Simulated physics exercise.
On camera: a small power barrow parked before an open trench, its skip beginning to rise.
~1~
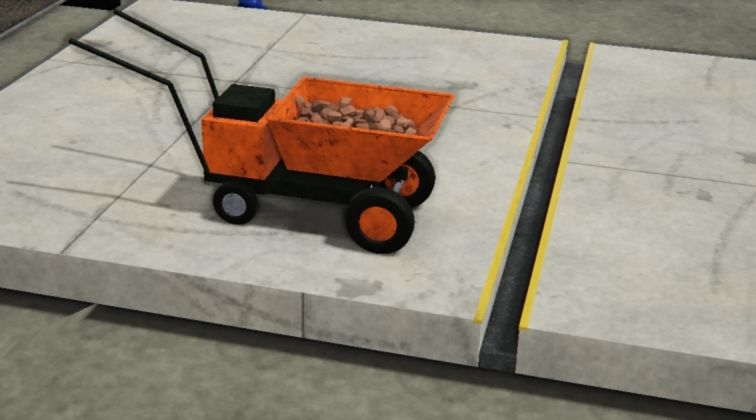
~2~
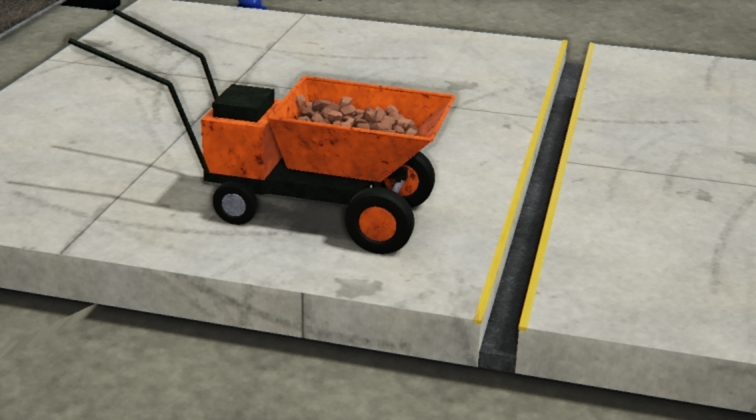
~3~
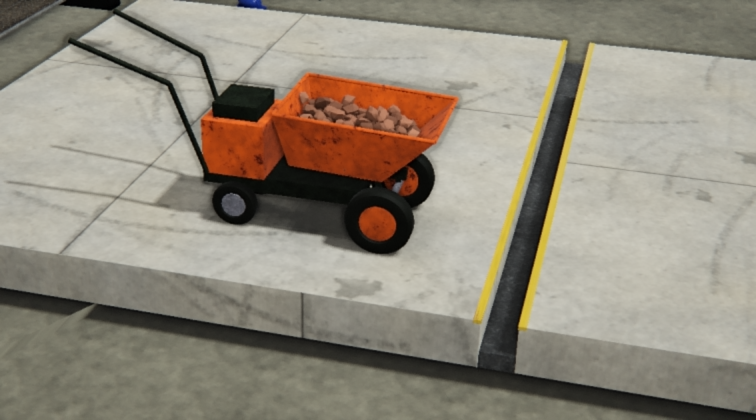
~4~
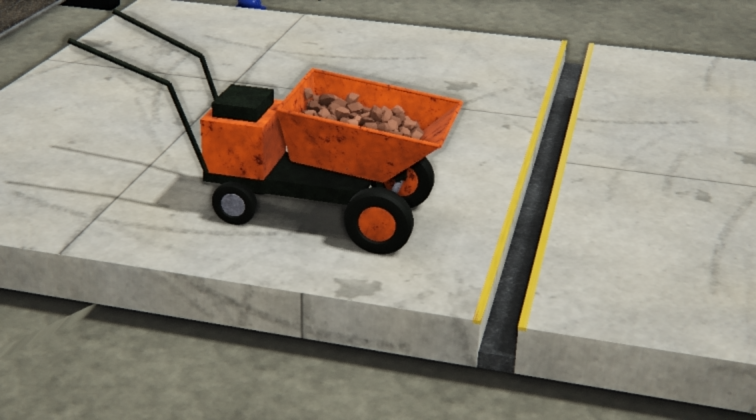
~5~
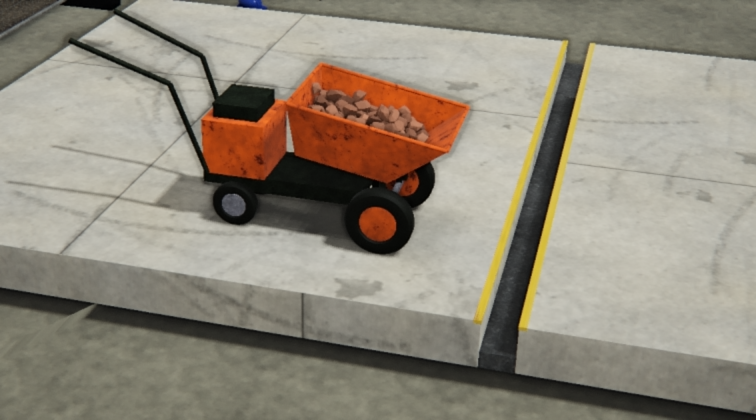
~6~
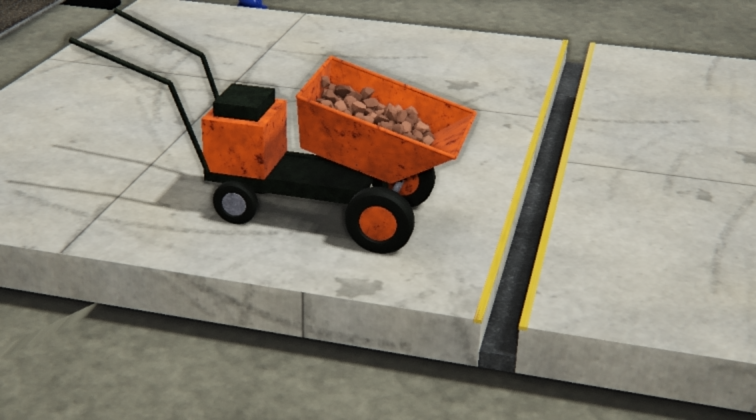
To begin with, a small orange power barrow loaded with reddish rubble stands still on pale concrete slabs, left of a narrow, yellow-edged trench. Its skip then starts to tilt, the rear lifting away from the body and the front lip dipping slightly rightward, until it is clearly tipped with the rubble still inside.
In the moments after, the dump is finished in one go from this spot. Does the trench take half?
The trench takes the larger part.
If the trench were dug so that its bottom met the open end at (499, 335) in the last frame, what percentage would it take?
Roughly 40 in a hundred.
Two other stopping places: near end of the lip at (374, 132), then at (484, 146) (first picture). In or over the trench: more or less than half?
At the first place the smaller part, at the second not half.
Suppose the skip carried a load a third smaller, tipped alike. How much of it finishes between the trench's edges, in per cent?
It comes to 80 per cent or so.
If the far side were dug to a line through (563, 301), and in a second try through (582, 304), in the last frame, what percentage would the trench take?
The first gives 90 %, the second 90 %.
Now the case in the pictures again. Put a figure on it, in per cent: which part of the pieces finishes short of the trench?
Some 5 per cent.
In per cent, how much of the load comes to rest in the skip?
Roughly 20 in a hundred.
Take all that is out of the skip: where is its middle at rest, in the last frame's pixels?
Close to (521, 255).
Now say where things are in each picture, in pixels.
In the first frame, lip of the skip (430, 139), level; top of the load (348, 125), lumps of rubble; first edge of the trench (487, 289); far edge (531, 296), the trench under half as wide as the skip, and about as deep as wide.
In the second frame, lip of the skip (431, 140), level; top of the load (349, 125).
In the third frame, lip of the skip (434, 142), tipped barely; top of the load (338, 114).
In the fourth frame, lip of the skip (439, 146), tipped a little; top of the load (335, 117).
In the fifth frame, lip of the skip (447, 152), tipped a little; top of the load (342, 114).
In the sixth frame, lip of the skip (454, 158), tipped clearly; top of the load (350, 110); first edge of the trench (487, 289); far edge (531, 296).
Just after the last frame, skip tipped steeply; every one in the skip.
A moment on, skip tipped steeply; almost all in the skip; just a few short of the trench; about a tenth in or heaped over the trench; just a few falling.
Further on, skip tipped right over; roughly a third in the skip; about a tenth short of the trench; roughly half in or heaped over the trench; about a tenth beyond it.
When it is over, skip tipped right over; roughly a quarter in the skip; about a tenth short of the trench; roughly two thirds in or heaped over the trench; about a tenth beyond it.
